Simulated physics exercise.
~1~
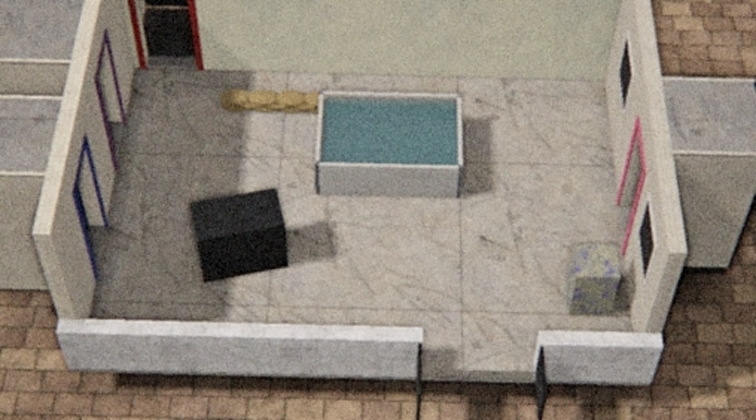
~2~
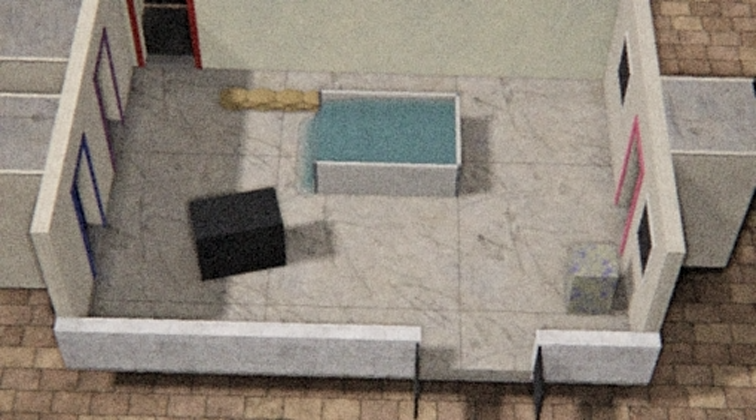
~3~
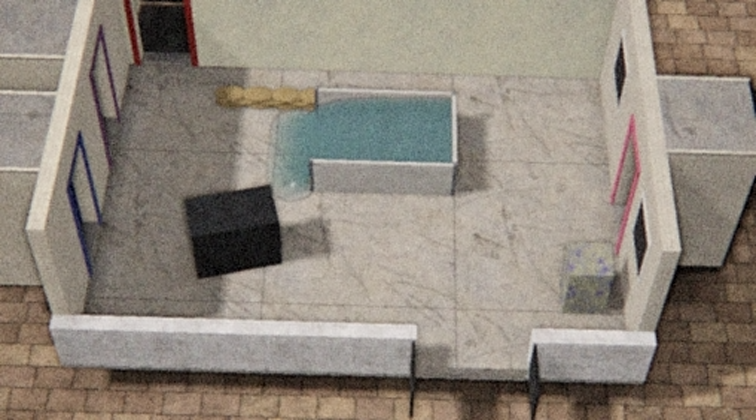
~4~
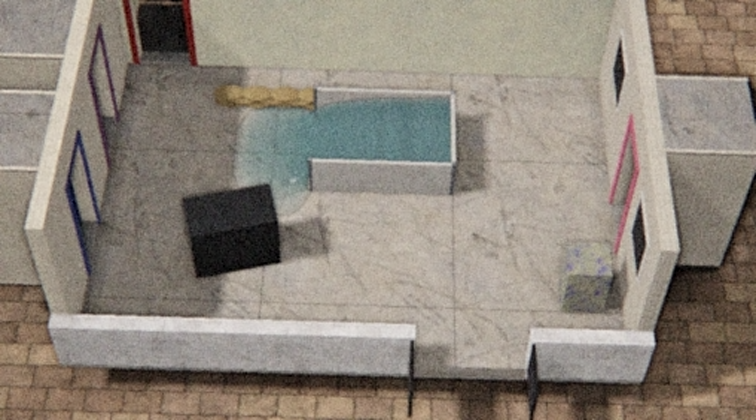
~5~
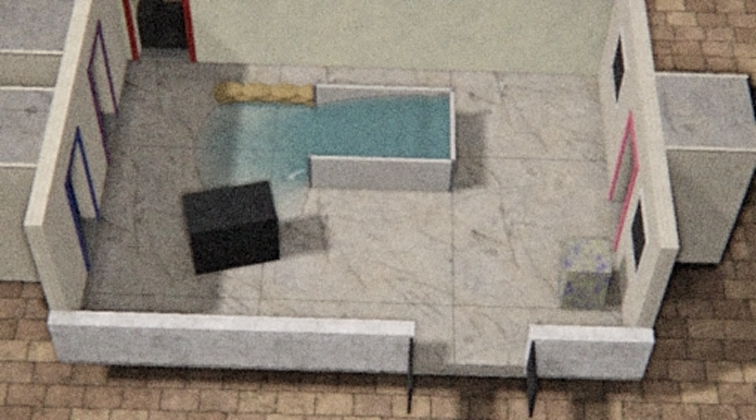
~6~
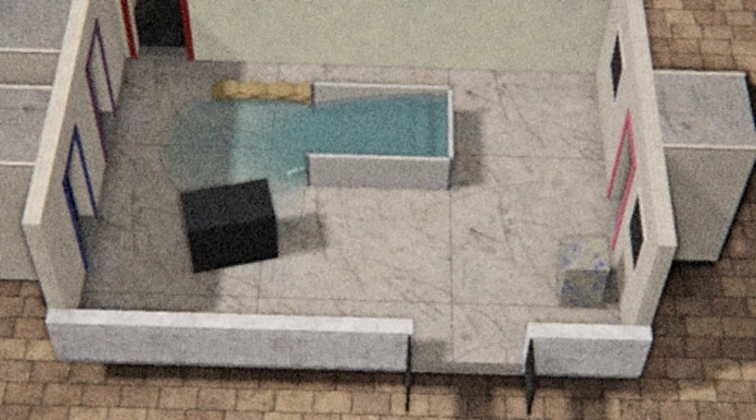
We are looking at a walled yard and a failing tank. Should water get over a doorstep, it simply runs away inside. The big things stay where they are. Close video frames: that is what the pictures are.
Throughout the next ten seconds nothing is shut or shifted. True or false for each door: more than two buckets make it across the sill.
Red door: True; purple door: True; blue door: True; pink door: False.
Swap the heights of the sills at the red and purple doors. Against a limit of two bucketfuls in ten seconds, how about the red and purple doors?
Here's how I see it: The red door does not reach it, the purple door gets past it.
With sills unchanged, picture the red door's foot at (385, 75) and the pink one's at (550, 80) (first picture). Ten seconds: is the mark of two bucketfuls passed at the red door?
The red one falls short.
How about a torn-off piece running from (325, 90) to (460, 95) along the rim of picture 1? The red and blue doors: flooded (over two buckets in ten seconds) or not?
The red door exceeds the limit and the blue door falls short.
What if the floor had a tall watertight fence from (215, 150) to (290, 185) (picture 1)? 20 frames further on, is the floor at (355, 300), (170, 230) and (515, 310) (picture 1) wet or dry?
Point by point: First submerged, second submerged, third not reached.
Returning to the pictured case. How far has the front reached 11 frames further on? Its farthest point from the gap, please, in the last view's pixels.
Front's tip: Near (78, 316).
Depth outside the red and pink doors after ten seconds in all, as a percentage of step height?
Around 70 in a hundred for the first and 230 in a hundred for the second.
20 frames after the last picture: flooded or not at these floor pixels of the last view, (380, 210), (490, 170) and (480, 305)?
First spared, then spared, then spared.
A moment on, water covers 25 % of the floor; the red door not reached, the purple door under two buckets in, the blue door not reached, the pink door not reached.
Next, water covers 25 % of the floor; the red door under two buckets in, the purple door far over two buckets in, the blue door under two buckets in, the pink door not reached.
Then, water covers 35 % of the floor; the red door over two buckets in, the purple door far over two buckets in, the blue door over two buckets in, the pink door not reached.
Later, water covers 60 % of the floor; the red door far over two buckets in, the purple door far over two buckets in, the blue door over two buckets in, the pink door not reached.
In the end, water covers 95 % of the floor; the red door far over two buckets in, the purple door far over two buckets in, the blue door over two buckets in, the pink door under two buckets in.
